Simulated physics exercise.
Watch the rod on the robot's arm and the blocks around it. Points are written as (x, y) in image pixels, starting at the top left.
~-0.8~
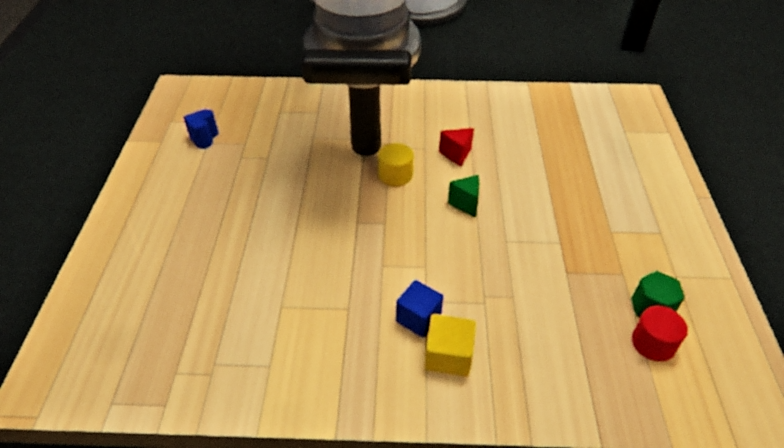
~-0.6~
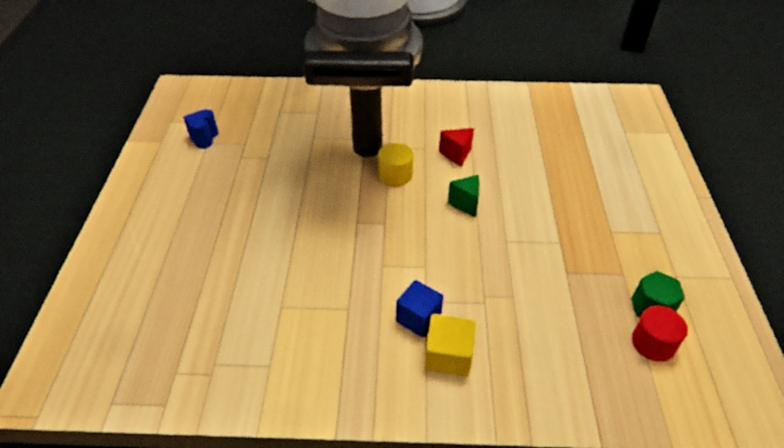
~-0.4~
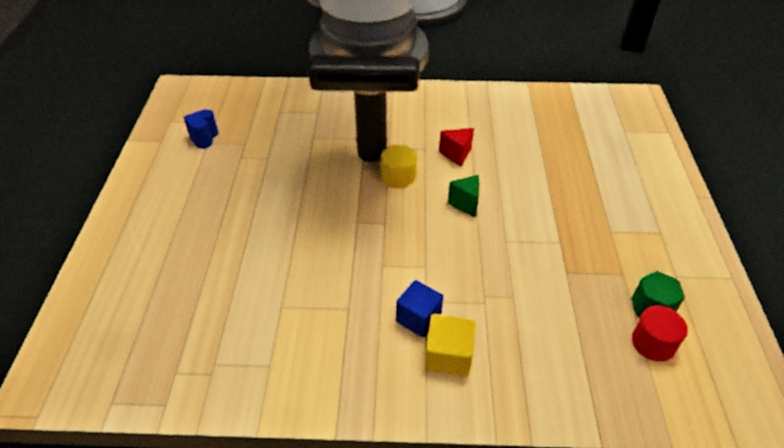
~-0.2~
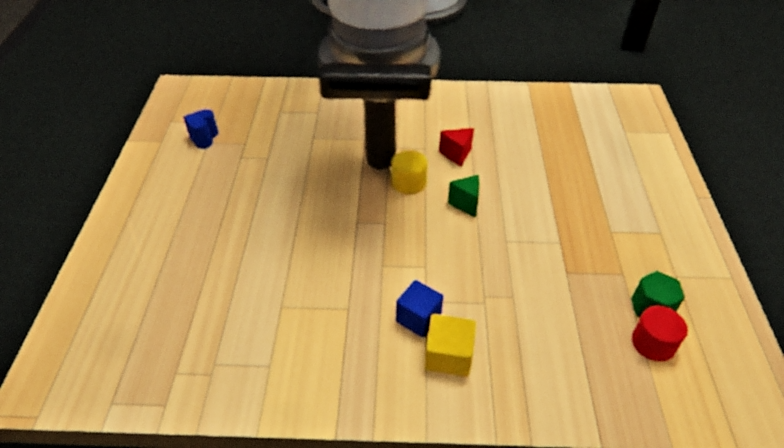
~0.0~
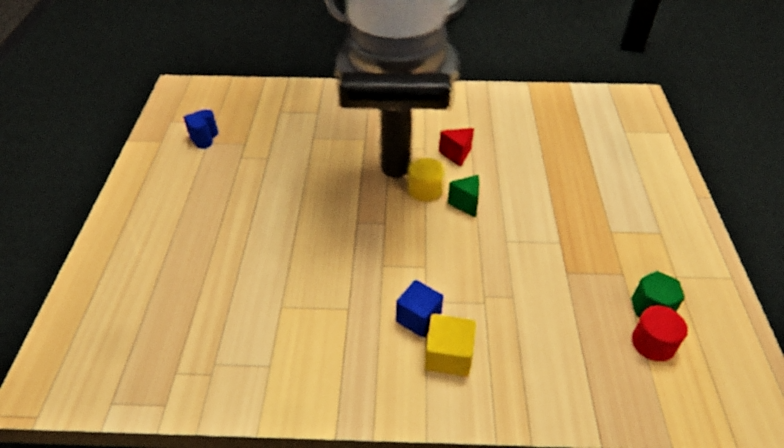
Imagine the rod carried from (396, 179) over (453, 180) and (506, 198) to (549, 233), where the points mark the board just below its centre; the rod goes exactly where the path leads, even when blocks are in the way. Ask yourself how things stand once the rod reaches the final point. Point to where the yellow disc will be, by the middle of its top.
I'd place it at (497, 201), taking the centre of its top.
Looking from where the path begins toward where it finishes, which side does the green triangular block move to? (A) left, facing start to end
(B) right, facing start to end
Option B.
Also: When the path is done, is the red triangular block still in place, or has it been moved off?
It stays put.
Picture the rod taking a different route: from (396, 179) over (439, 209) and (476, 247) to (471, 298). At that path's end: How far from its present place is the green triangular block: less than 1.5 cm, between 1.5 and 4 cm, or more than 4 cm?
The shift is above 4 cm.
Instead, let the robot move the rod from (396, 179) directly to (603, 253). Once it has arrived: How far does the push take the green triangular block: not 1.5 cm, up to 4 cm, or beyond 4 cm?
Over 4 cm.
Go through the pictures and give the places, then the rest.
In the first frame, rod's lower end at (366, 147); yellow disc at (396, 153); red triangular block at (459, 134); green triangular block at (469, 184).
In the second frame, rod at (368, 149); blocks still.
In the third frame, rod at (372, 153); yellow disc at (399, 155).
In the fourth frame, rod at (381, 160); yellow disc at (410, 161).
In the fifth frame, rod at (396, 169); yellow disc at (427, 168); red triangular block at (459, 134); green triangular block at (469, 184).
The first path, step by step. One third of the way, rod at (454, 170); yellow disc at (469, 182); green triangular block at (487, 200), turned 20° anticlockwise.
Two thirds of the way, rod at (508, 189); yellow disc at (494, 198); green triangular block at (499, 221).
At the end, rod at (552, 223); yellow disc at (497, 201); red triangular block still; green triangular block at (500, 224), turned 15° clockwise.
